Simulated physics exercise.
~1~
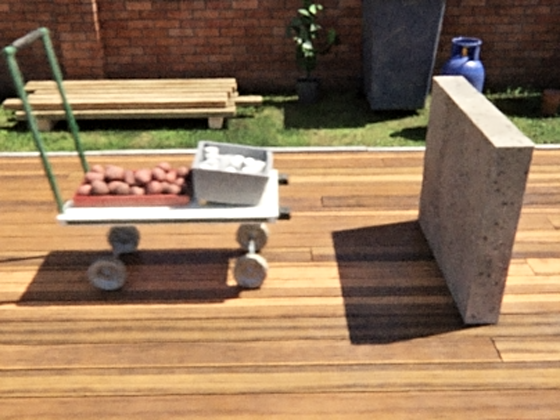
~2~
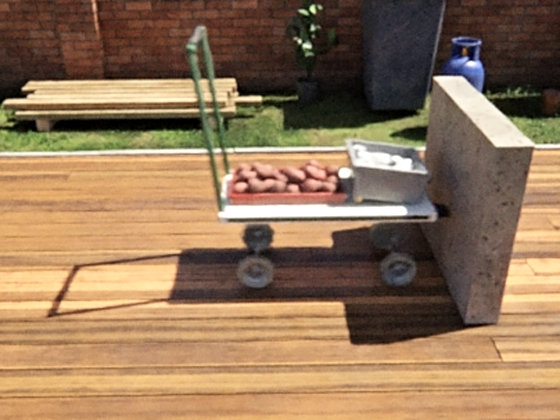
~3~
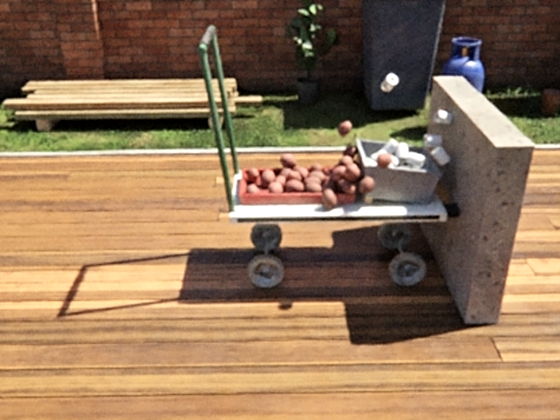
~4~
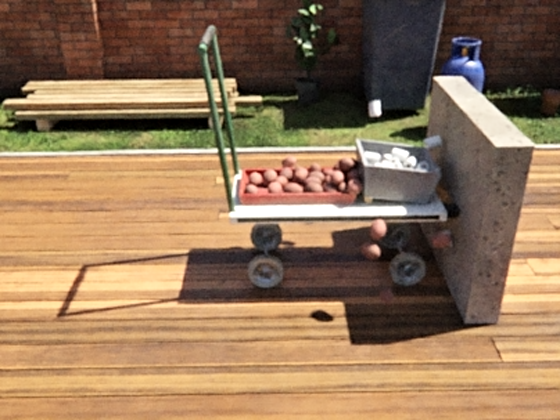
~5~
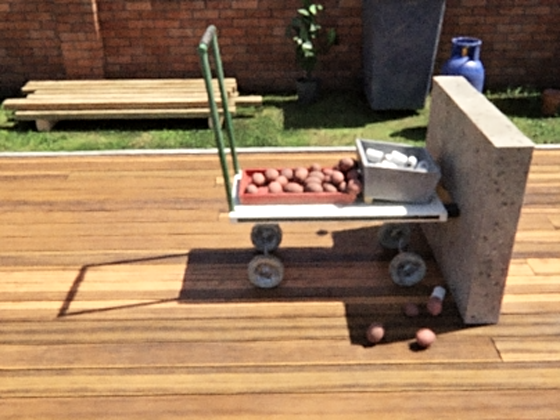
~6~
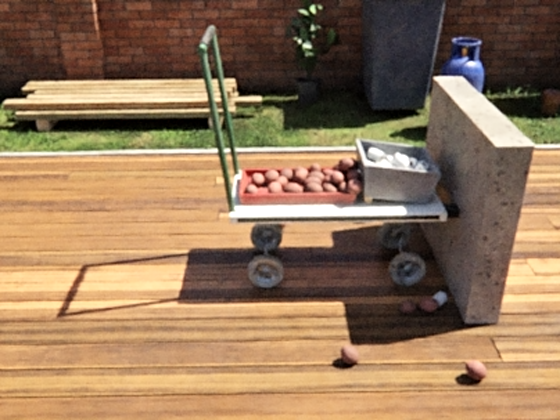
A trolley rolls right into a low wall, and some potatoes spill onto the deck.
